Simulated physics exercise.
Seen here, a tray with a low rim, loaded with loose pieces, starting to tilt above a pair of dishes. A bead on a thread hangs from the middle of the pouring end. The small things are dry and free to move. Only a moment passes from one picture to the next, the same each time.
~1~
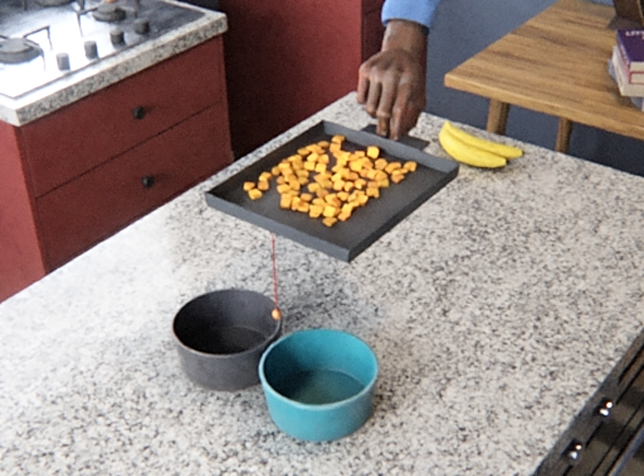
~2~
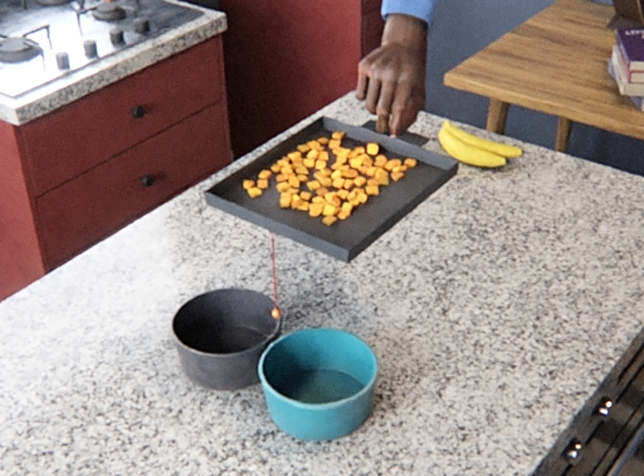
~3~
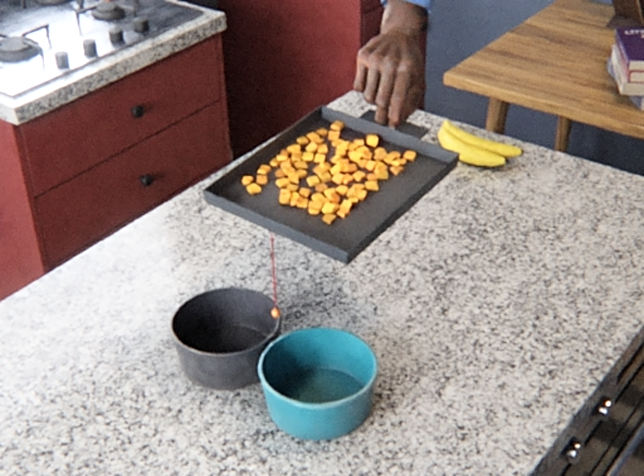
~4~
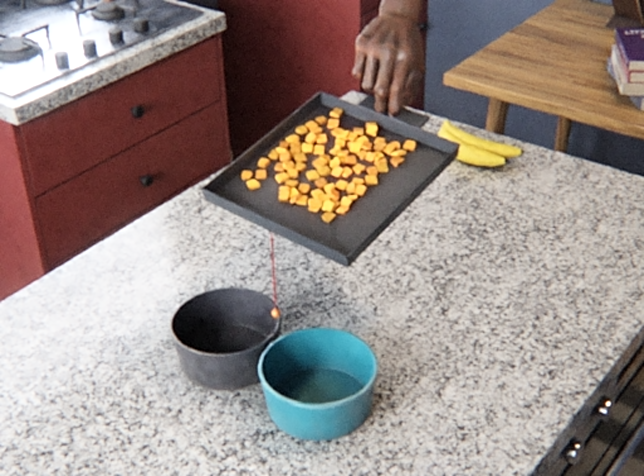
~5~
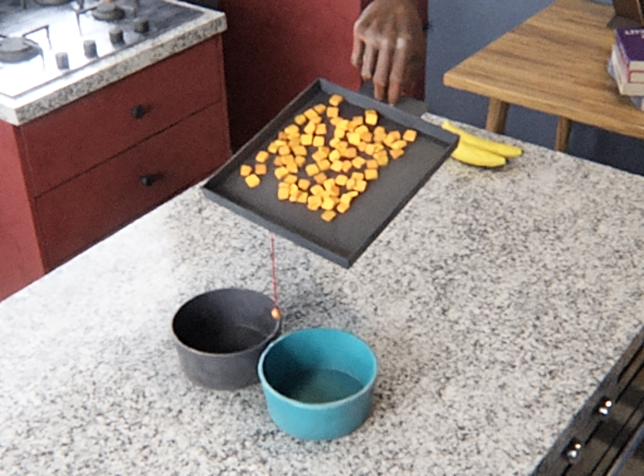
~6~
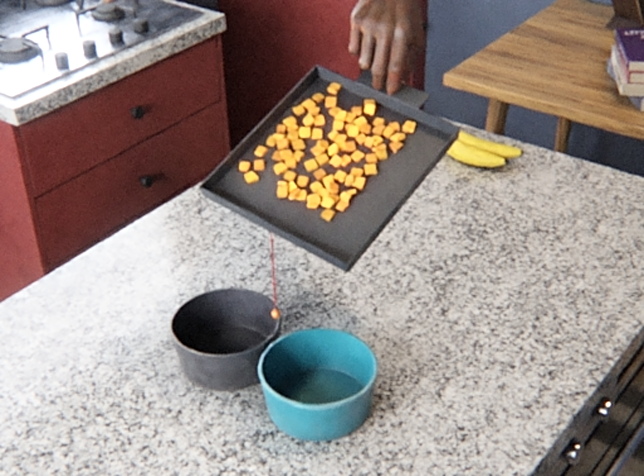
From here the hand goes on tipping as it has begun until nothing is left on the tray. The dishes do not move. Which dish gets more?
Fuller: The right-hand dish.
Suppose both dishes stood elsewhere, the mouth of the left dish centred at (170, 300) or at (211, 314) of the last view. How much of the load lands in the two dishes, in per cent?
The first gives 30 %, the second 90 %.
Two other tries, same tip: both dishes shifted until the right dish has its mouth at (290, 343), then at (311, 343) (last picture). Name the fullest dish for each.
At the first place the right-hand dish, at the second the right one.
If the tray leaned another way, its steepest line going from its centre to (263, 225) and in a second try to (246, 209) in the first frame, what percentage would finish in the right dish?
Roughly 10 per cent, and 0 per cent.
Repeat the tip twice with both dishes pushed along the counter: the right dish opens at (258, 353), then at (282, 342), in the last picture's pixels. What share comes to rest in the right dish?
In turn 30 and 50 in a hundred.
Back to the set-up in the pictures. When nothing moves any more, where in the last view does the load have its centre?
Around (320, 398).
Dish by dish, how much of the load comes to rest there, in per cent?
For the left dish some 0 %, for the right dish some 90 %.
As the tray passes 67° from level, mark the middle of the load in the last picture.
Around (317, 227).
Soon after the last picture, tray tipped steeply; all on the tray.
A little later, tray tipped past a quarter turn; about half on the tray; about a quarter in the right dish; about a quarter in the air.
Later still, tray tipped past a quarter turn; nearly all in the right dish; a stray few in the left dish; a small part outside both.
At rest, tray tipped past a quarter turn; nearly all in the right dish; a stray few in the left dish; a small part outside both.
